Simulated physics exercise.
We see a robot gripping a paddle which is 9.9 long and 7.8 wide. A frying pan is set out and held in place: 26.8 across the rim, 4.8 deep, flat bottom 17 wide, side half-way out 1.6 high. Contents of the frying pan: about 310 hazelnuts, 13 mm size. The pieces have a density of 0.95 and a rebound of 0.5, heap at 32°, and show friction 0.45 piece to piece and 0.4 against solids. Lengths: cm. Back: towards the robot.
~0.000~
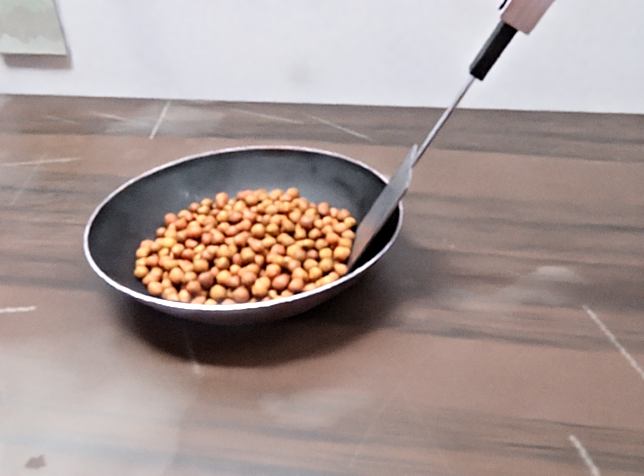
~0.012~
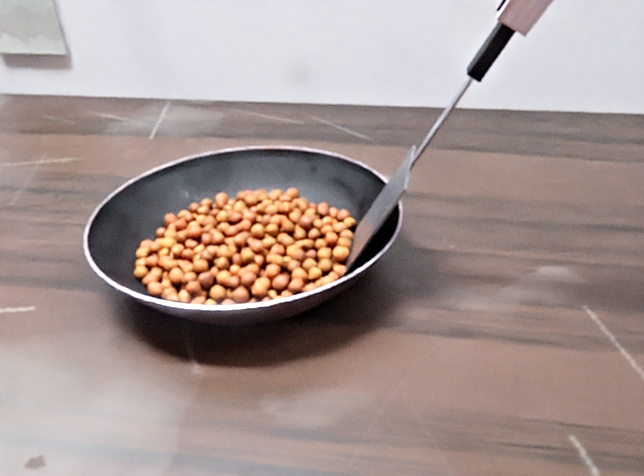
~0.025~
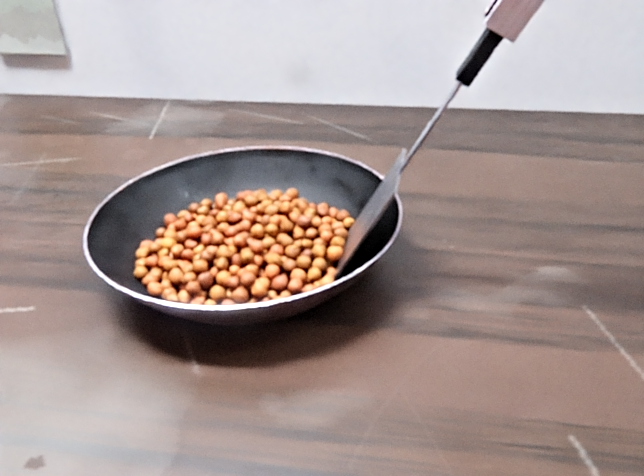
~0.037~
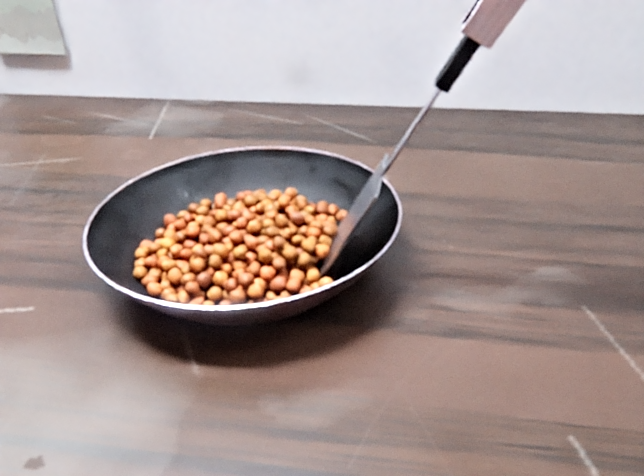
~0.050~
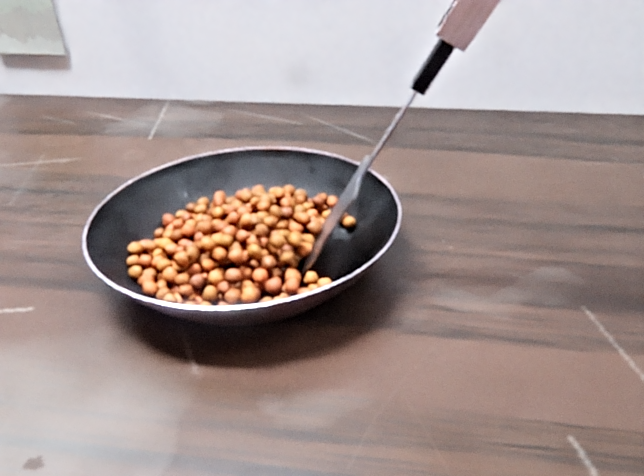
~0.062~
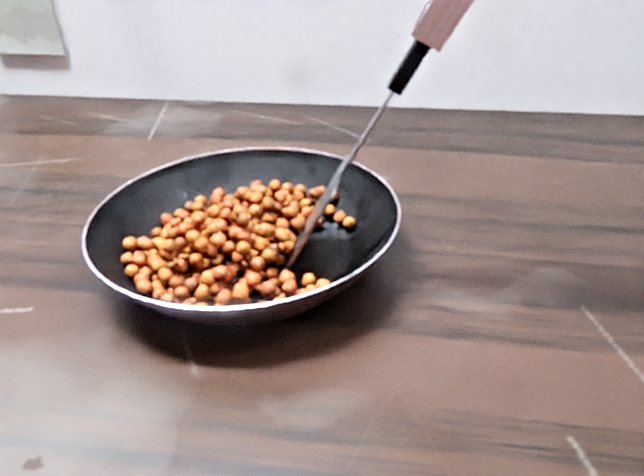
A black frying pan with a pale rim, filled with round golden-brown hazelnuts, sits on a brown streaked surface before a whitish wall, seen from slightly above by a still camera. A metal paddle with a black and pinkish holder slants in from the upper right. Barely moving at first, it then sweeps left, pushing the nuts into a heap and baring the pan's dark right side, while a few remain behind it.
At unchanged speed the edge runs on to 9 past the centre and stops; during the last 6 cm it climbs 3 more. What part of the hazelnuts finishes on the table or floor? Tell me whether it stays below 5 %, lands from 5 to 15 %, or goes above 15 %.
It goes above 15 %.
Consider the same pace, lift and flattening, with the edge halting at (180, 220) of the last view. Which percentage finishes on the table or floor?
Approximately 20 per cent, I reckon.
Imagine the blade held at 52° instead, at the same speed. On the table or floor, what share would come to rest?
30 %.
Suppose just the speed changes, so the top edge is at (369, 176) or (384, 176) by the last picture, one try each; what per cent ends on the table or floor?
Some 20 and 10 per cent.
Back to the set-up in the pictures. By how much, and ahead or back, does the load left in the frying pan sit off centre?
I'd say close to 3.5 cm toward the front.
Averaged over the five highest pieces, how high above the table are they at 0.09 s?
Somewhere around 8 centimetres high.
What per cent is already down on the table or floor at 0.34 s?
Roughly 10 percent of it.
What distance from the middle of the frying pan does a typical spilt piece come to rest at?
I'd say some 54 centimetres, give or take.
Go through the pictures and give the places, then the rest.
Paddle top edge at (412, 165), sloping 60°; upper third of the load around (248, 241), from x 140 to 350, top at y 195; 312 in the frying pan, in the first picture.
Paddle top edge at (410, 166), sloping 60°; upper third of the load around (248, 241), from x 140 to 350, top at y 195, in the second picture.
Paddle top edge at (401, 170), sloping 60°; upper third of the load around (251, 241), from x 140 to 350, top at y 195, in the third picture.
Paddle top edge at (382, 174), sloping 60°; upper third of the load around (255, 239), from x 140 to 350, top at y 195, in the fourth picture.
Paddle top edge at (362, 175), sloping 60°; upper third of the load around (251, 236), from x 135 to 350, top at y 190, in the fifth picture.
Paddle top edge at (341, 175), sloping 60°; upper third of the load around (242, 231), from x 125 to 350, top at y 185; 312 in the frying pan, in the sixth picture.
By 0.09 s, sloping 60°, highest piece 9 above the table; 312 in the frying pan.
By 0.12 s, sloping 60°, highest piece 12 above the table; 310 in the frying pan, 2 on the blade or in flight.
By 0.34 s, sloping 60°, highest piece 18 above the table; 207 in the frying pan, 30 on the table or floor, 75 on the blade or in flight.
By 1.39 s, sloping 60°, highest piece 3 above the table; 207 in the frying pan, 105 on the table or floor.
Final count, 207 in the frying pan, 105 on the table or floor. That is 34 % on the table or floor.
